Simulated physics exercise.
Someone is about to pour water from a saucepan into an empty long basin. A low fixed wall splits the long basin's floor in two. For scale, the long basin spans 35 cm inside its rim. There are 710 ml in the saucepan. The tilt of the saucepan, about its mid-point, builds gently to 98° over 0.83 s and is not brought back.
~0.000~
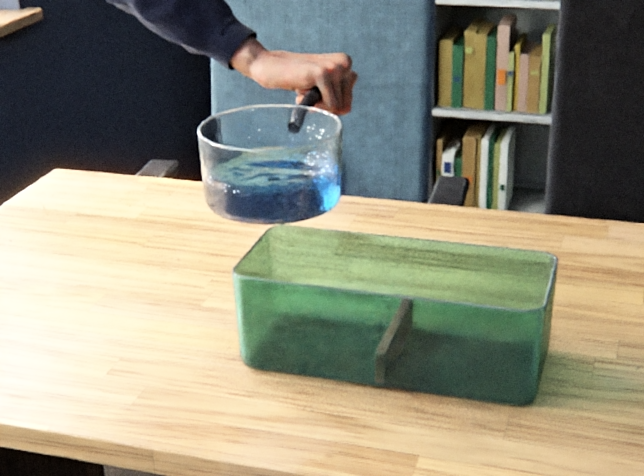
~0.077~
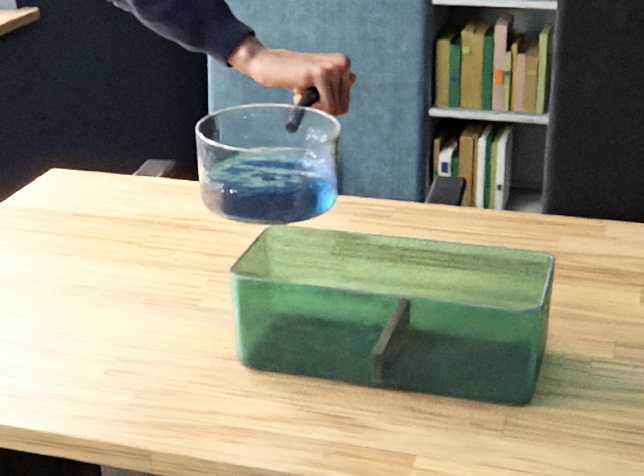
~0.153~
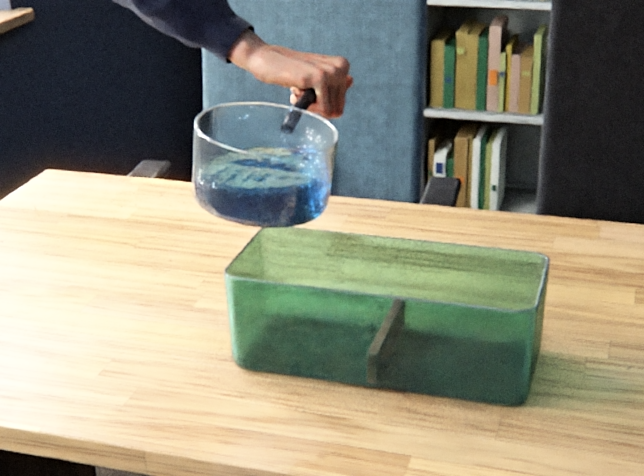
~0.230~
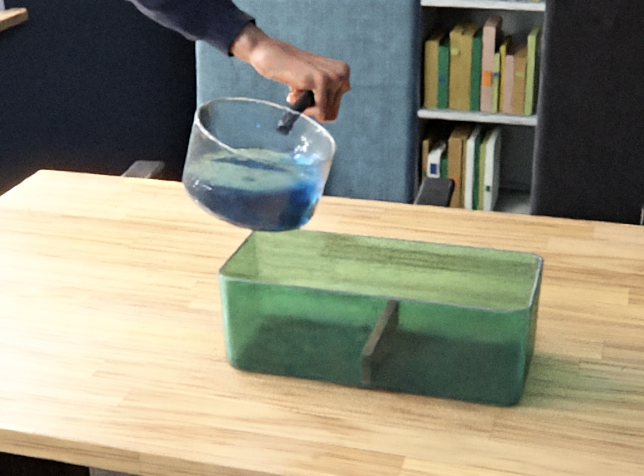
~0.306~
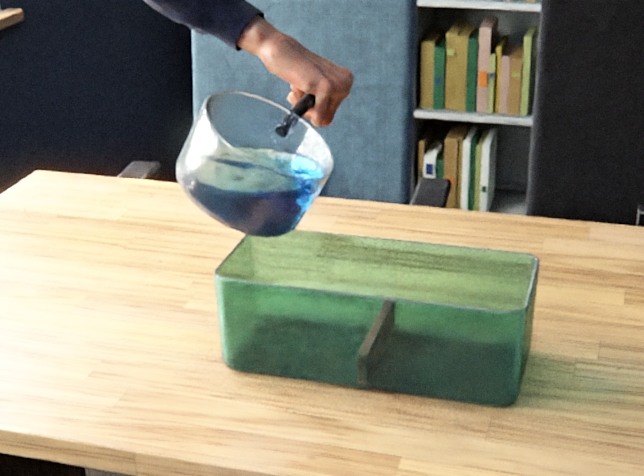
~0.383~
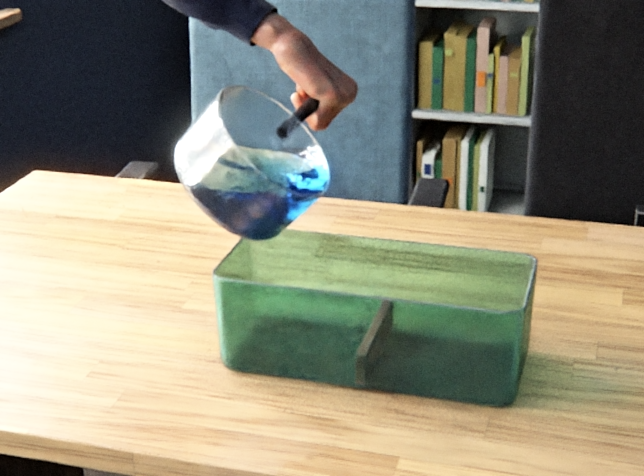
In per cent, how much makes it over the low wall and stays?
The far part has some 12 per cent.
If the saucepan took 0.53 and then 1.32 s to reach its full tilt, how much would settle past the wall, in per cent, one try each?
In turn about 10 and 15 per cent.
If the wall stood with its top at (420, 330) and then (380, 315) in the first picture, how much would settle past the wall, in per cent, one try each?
In turn about 5 and 30 per cent.
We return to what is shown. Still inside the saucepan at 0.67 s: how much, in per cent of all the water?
Some 44 per cent.
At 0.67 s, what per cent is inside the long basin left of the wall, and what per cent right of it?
Near 30 on the left, 4 on the right.
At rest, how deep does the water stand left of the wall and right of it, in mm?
Left about 26 mm, right about 4 mm.
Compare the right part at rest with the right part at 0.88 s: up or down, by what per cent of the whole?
It goes up by about 4.
After 0.67 s the tilt is 89° and 43 per cent is still to pour, 31 is left of the wall and 4 right of it.
After 0.88 s the tilt is 98° and 16 per cent is still to pour, 68 is left of the wall and 8 right of it.
After 1.09 s the tilt is 98° and 4 per cent is still to pour, 82 is left of the wall and 11 right of it.
After 1.33 s the tilt is 98° and 1 per cent is still to pour, 86 is left of the wall and 12 right of it.
In the end 87 per cent lies left of the wall, 12 right of it and 1 outside.
